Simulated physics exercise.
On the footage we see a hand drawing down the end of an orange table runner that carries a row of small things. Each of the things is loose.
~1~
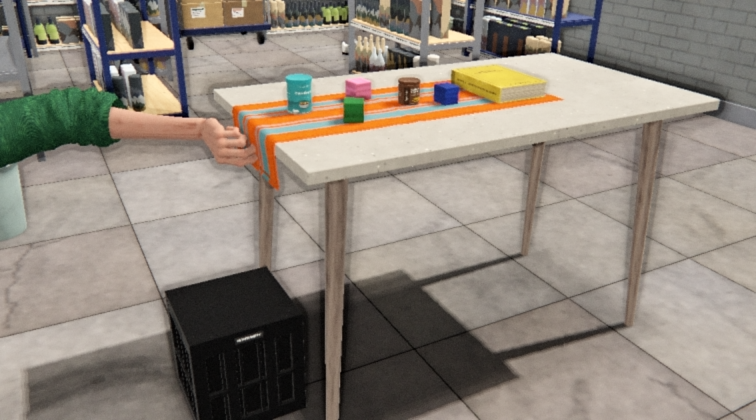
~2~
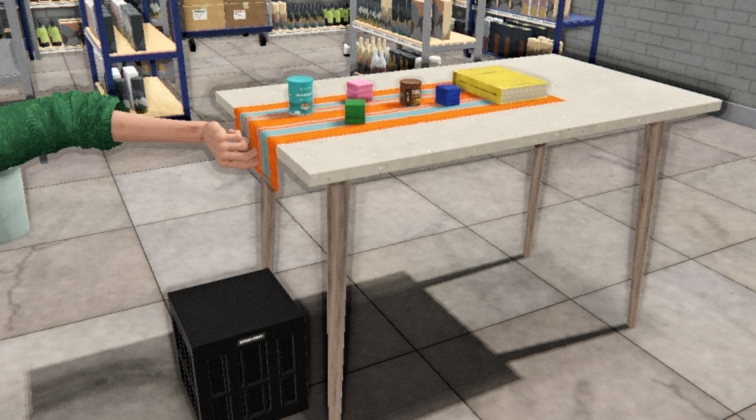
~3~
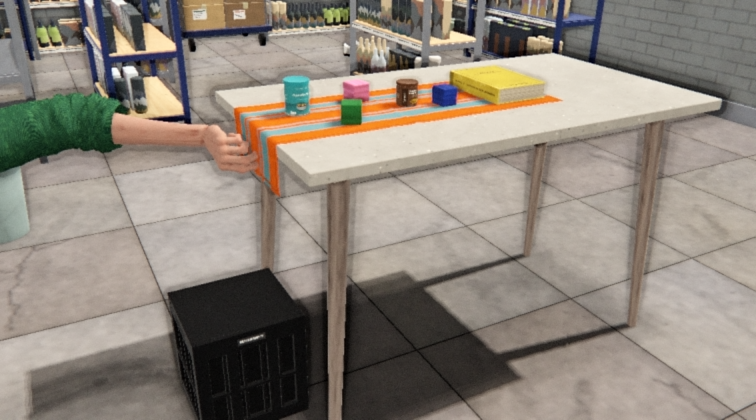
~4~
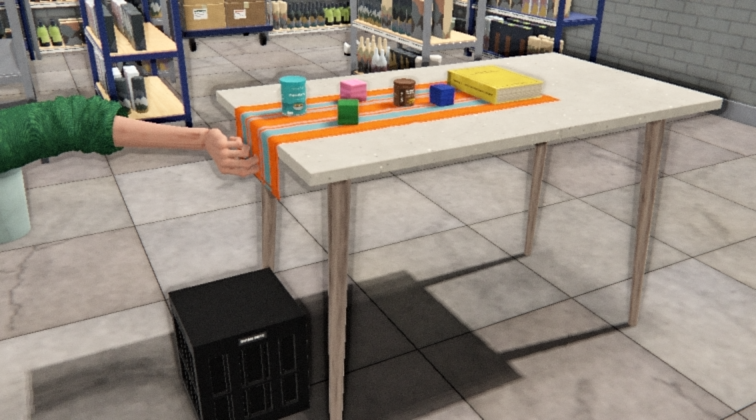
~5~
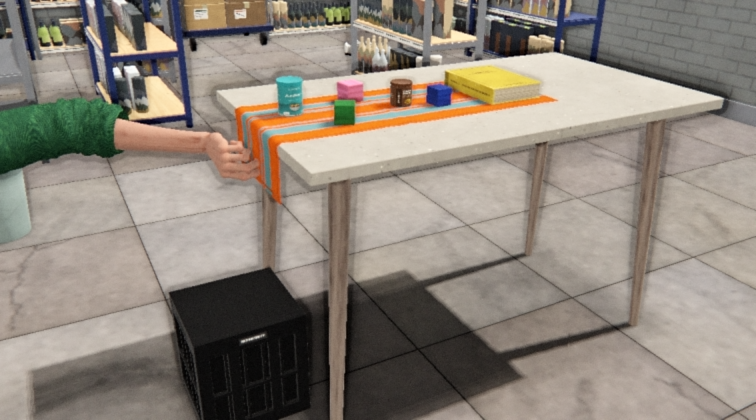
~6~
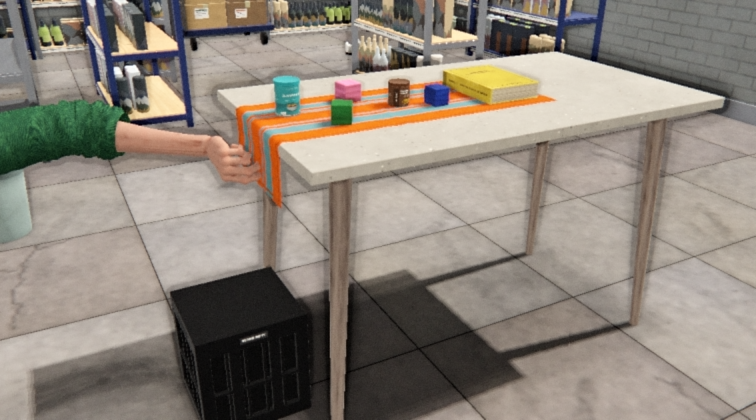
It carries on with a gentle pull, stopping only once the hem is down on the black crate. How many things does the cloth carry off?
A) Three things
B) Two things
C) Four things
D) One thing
A, three things.
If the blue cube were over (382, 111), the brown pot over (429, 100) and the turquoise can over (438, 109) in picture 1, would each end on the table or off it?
Outcome: The blue cube is gone, the brown pot is still in place, the turquoise can is still in place.
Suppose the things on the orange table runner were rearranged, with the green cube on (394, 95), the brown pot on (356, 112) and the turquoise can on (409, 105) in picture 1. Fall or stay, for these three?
For the green cube it's staying, for the brown pot it's falling, for the turquoise can it's staying.
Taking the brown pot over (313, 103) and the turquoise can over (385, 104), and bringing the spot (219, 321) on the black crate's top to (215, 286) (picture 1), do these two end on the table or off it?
So the brown pot leaves, and the turquoise can stays there.
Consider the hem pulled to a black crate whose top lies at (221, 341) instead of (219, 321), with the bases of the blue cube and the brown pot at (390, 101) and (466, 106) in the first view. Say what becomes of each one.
Blue cube is gone, brown pot stays.
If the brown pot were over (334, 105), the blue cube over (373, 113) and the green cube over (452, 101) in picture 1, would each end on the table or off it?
The brown pot ends up off; the blue cube ends up off; the green cube stays put.
A little later, hem near (262, 256); turquoise can and green cube gone.
Next, hem on the crate; turquoise can, green cube and pink cube gone.
When it is over, hem on the crate; turquoise can, green cube and pink cube gone. It carries off three.
